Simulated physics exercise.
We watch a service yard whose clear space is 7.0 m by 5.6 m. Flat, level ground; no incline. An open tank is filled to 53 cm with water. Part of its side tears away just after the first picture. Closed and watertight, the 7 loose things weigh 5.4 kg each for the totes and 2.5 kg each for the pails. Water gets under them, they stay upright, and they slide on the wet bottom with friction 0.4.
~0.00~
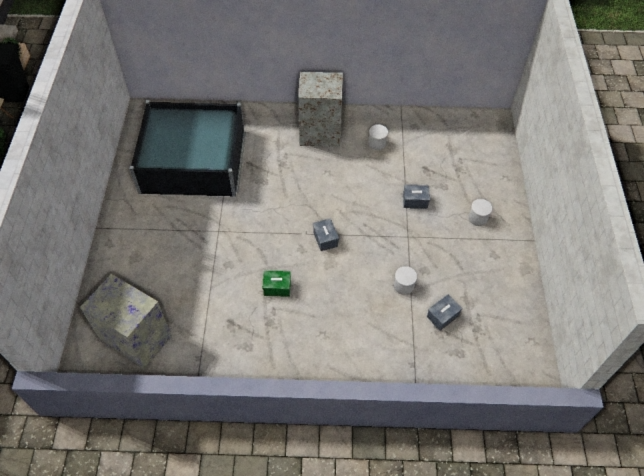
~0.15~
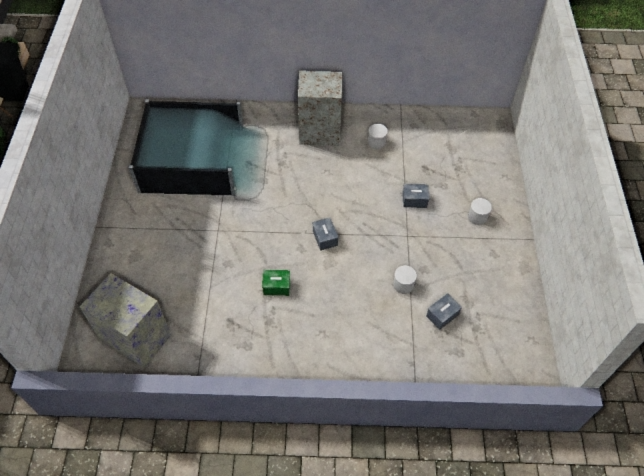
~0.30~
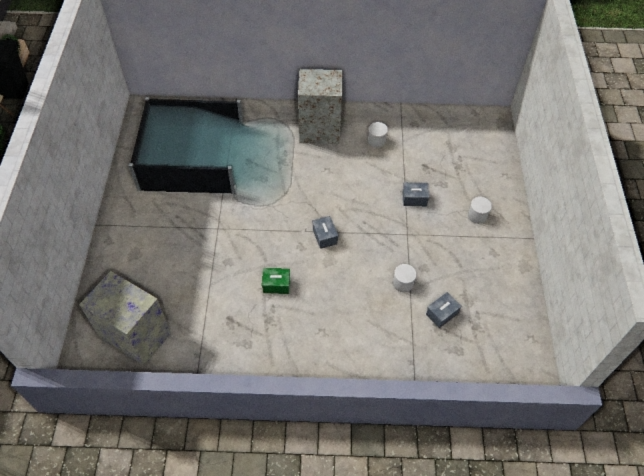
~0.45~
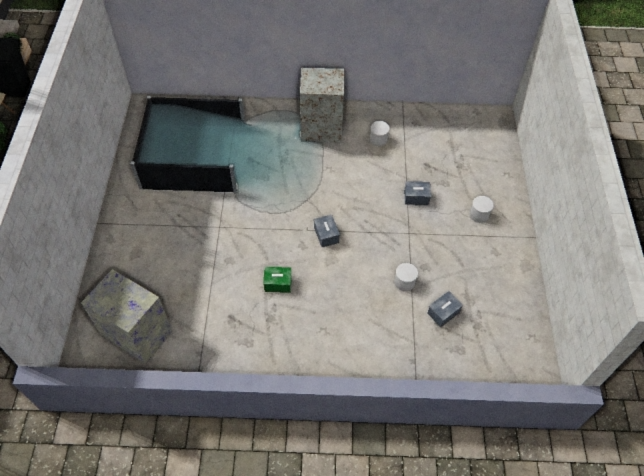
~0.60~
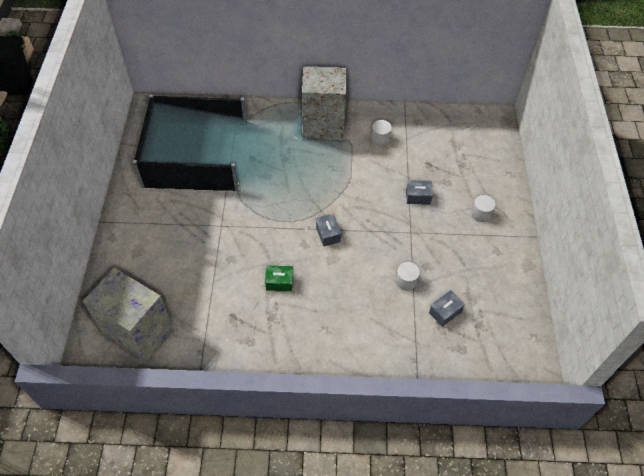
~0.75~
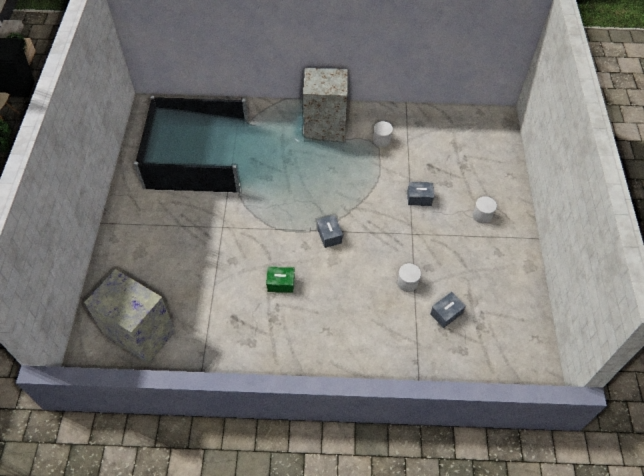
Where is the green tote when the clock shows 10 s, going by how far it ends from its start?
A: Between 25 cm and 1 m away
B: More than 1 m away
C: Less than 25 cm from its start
Option C: Less than 25 cm from its start.
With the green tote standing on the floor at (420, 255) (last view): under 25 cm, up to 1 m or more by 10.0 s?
As it turns out, it is swept away.
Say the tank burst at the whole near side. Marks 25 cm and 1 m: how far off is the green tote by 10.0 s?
In that case the green tote gets carried off.
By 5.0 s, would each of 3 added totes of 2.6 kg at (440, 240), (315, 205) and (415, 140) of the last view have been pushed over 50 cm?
Well, in that order it's higher, higher and higher.
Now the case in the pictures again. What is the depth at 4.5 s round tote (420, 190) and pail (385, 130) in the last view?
Some 7 cm at the first, some 9 cm at the second.
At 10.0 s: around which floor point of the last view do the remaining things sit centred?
Close to (393, 303).
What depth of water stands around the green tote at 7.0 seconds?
Roughly 2 cm at that moment.
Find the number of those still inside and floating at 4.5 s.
At that point I count 3.
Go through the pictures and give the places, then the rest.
The first frame shows the green tote at (277, 280), on the bottom; 2.0 m2 under water; 0 of 7 have shifted.
The second frame shows the green tote at (276, 279) rests on the ground; 2.7 m2 under water; 0 of 7 have shifted.
The third frame shows the green tote at (276, 277) rests on the ground; 3.6 m2 under water; 0 of 7 have shifted.
The fourth frame shows the green tote at (277, 276) rests on the ground; 4.6 m2 under water; 0 of 7 have shifted.
The fifth frame shows the green tote at (279, 274), on the bottom; 5.6 m2 under water; 0 of 7 have shifted.
The sixth frame shows the green tote at (280, 276) rests on the ground; water covers 6.7 m2; 0 of 7 have shifted.
After 2.0 s the green tote is near (280, 276), 0.0 m from its start, aground; 0 afloat.
After 4.5 s the green tote is near (280, 276), 0.0 m from its start, aground; 3 afloat.
After 7.0 s the green tote is near (280, 276), 0.0 m from its start, aground; 5 afloat.
After 10.0 s the green tote is near (280, 276), 0.0 m from its start, aground; 4 afloat.
